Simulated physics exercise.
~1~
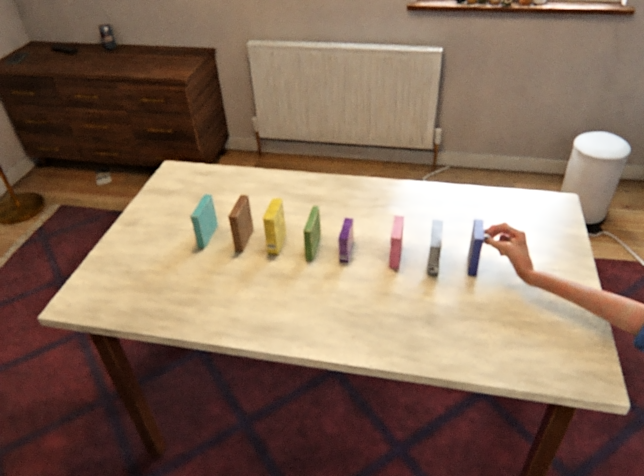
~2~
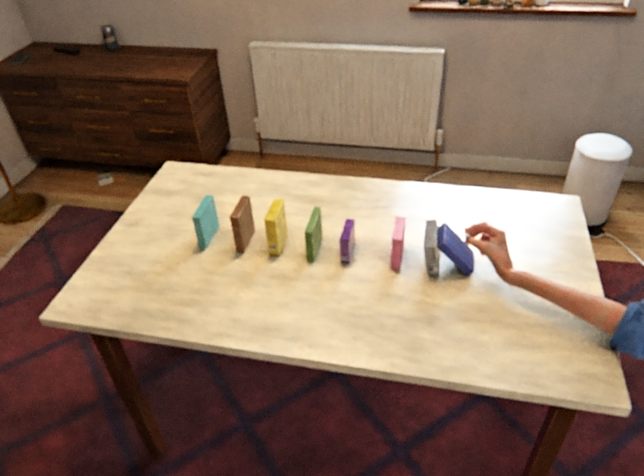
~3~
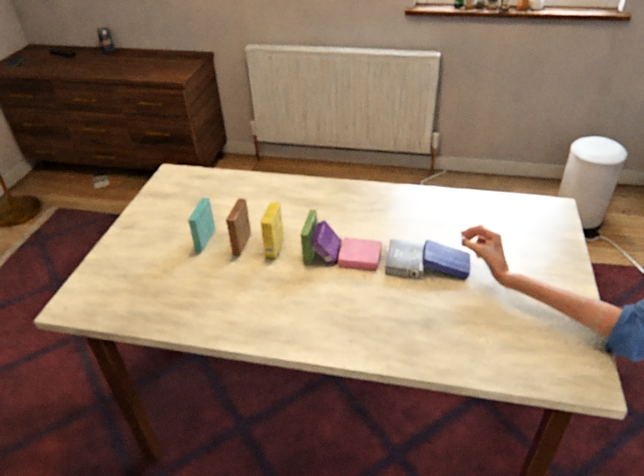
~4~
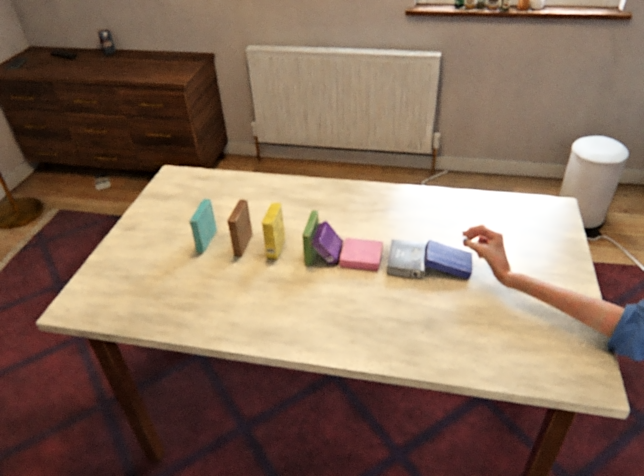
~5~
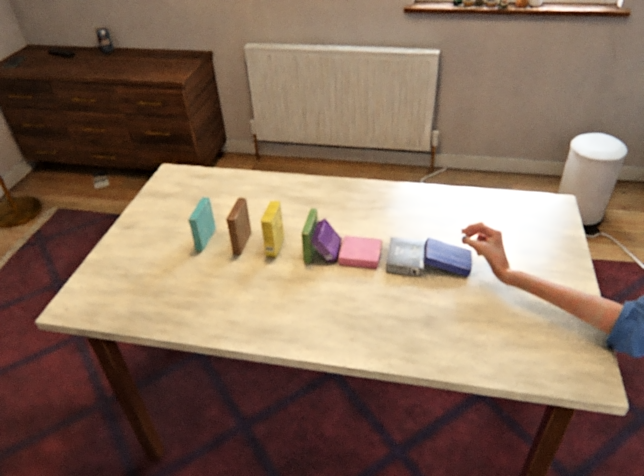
A hand tips the blue block leftward, toppling grey and pink before purple leans on upright green.
